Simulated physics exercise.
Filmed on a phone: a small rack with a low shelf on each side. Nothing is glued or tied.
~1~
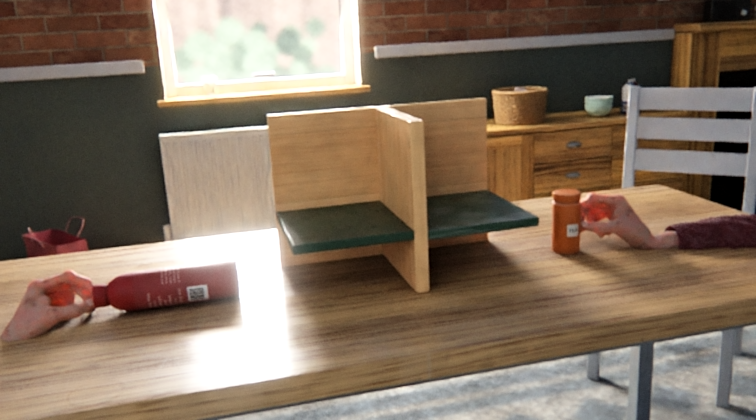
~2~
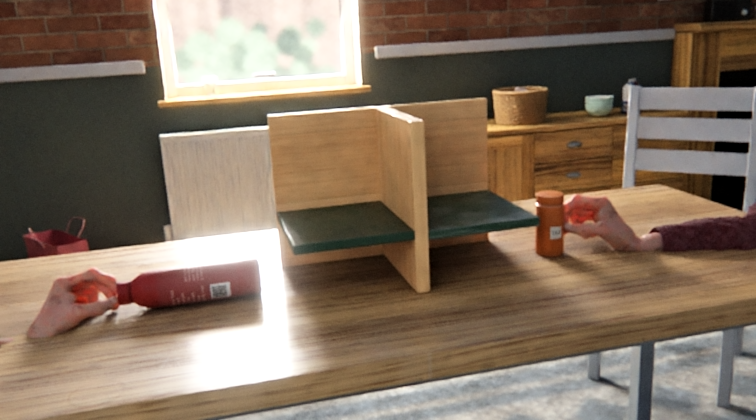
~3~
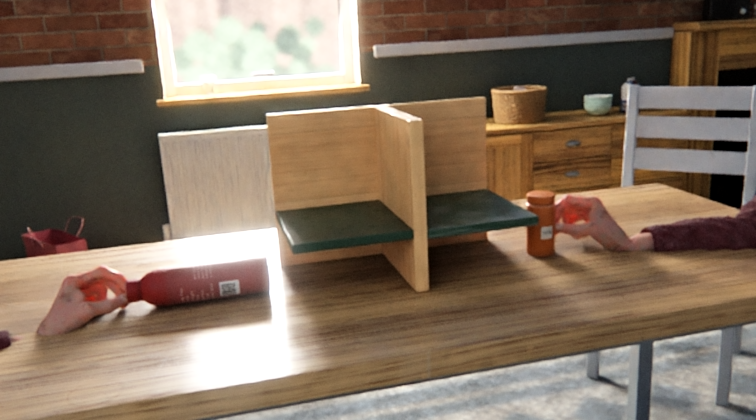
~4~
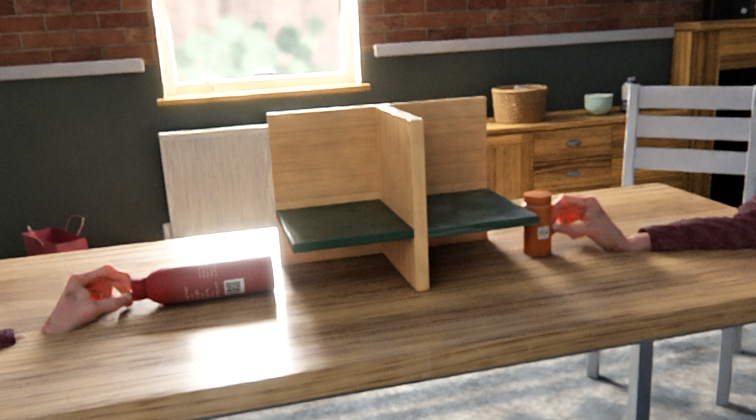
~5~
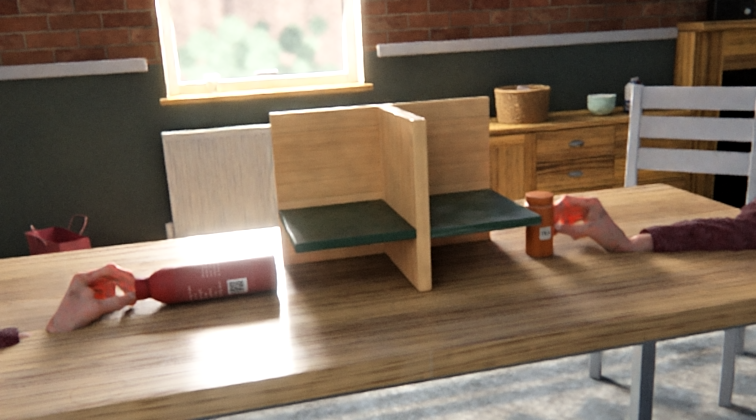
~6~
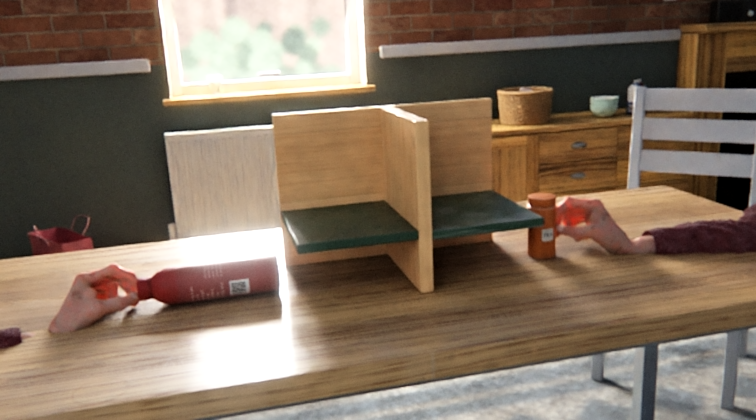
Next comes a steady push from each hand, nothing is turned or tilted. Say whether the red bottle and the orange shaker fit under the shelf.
In the end the red bottle clears the shelf; the orange shaker is too tall.
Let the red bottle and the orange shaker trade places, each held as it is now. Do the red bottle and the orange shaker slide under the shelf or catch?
The red bottle slides in; the orange shaker is too tall.
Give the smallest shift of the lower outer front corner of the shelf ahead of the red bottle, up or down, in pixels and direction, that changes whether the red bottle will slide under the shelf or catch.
About 20 pixels down.
Then, 0.32 s later than the last frame, red bottle sliding up to the opening near (234, 278); orange shaker stopped at the opening near (530, 227).
Then, 0.64 s later than the last frame, red bottle part of the way in near (280, 272); orange shaker stopped at the opening near (530, 227).
Then, 0.88 s later than the last frame, red bottle part of the way in near (313, 268); orange shaker stopped at the opening near (530, 227).
When it is over, the red bottle goes under, near (335, 265); the orange shaker stops at the shelf, near (530, 227).
